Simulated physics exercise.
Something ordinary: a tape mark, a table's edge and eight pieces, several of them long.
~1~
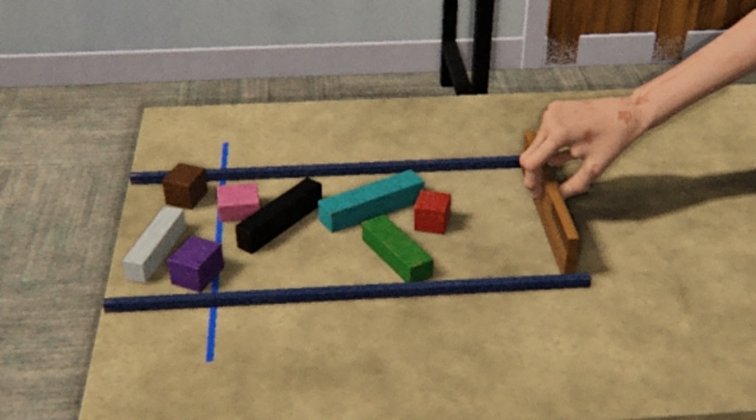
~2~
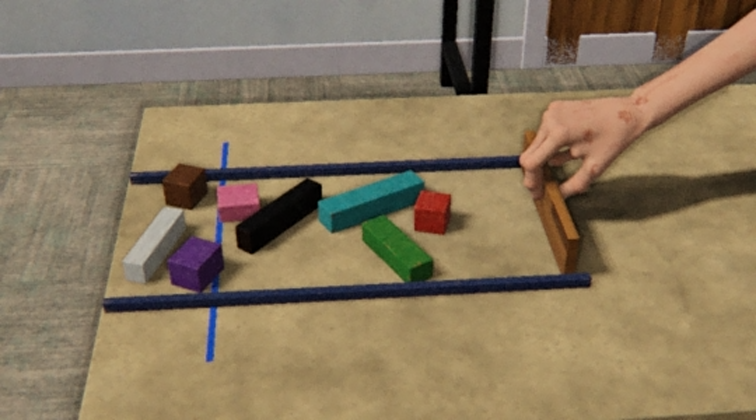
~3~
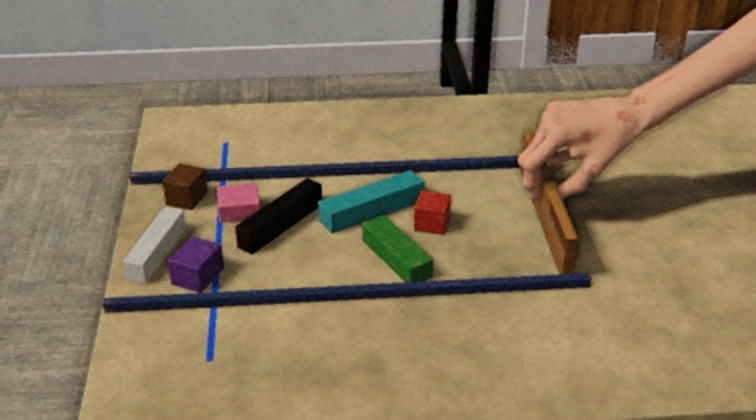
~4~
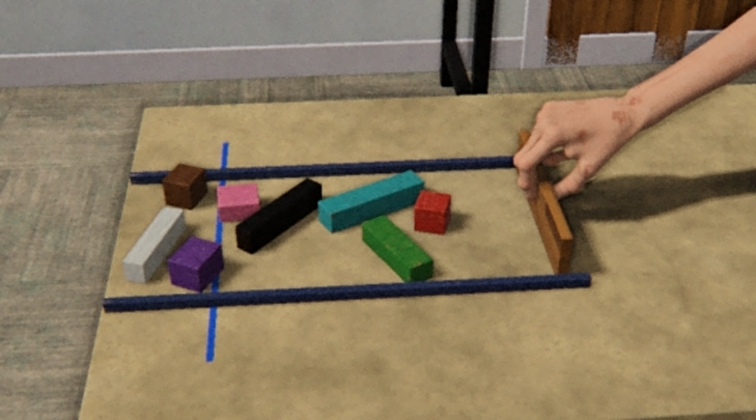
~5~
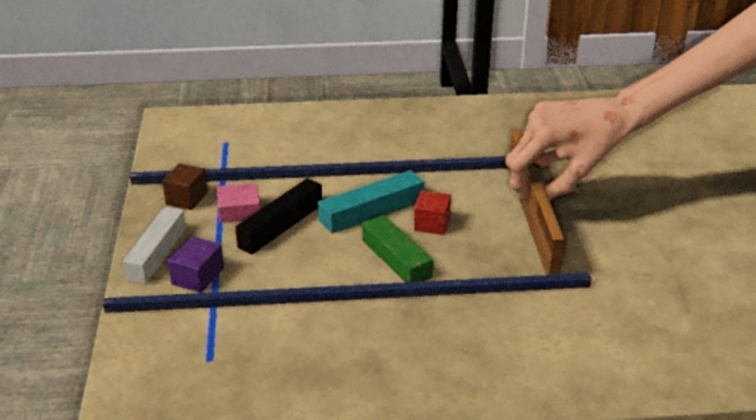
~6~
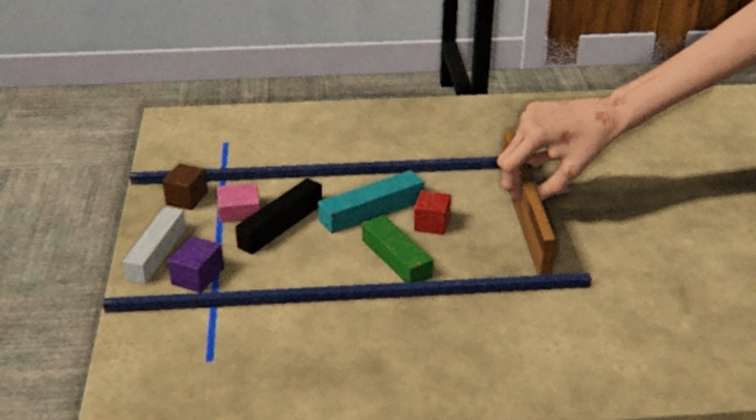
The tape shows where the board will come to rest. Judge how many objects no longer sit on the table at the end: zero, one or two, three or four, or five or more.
Dropped: One or two.
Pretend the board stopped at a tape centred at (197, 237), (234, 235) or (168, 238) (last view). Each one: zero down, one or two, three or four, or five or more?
Going tape by tape, I get one to two, then zero, then 3 or 4.
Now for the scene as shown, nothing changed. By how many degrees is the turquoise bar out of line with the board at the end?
Some 35 degrees.
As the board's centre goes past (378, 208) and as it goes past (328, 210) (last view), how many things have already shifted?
By the first moment it's 3, by the second it's 5.
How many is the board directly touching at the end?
Contact count: 3.
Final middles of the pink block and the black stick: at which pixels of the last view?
First (150, 191), then (160, 206).
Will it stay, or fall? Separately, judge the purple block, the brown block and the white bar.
In the end the purple block is still there, the brown block ends up off and the white bar ends up off.
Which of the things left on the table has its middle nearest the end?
Looking at the middles, it's the pink block.
Early on, none off yet; white bar at rest near (155, 244); brown block at rest near (185, 187); purple block at rest near (196, 264).
Finally, the number that fall off is one or two; lost, brown block and white bar.
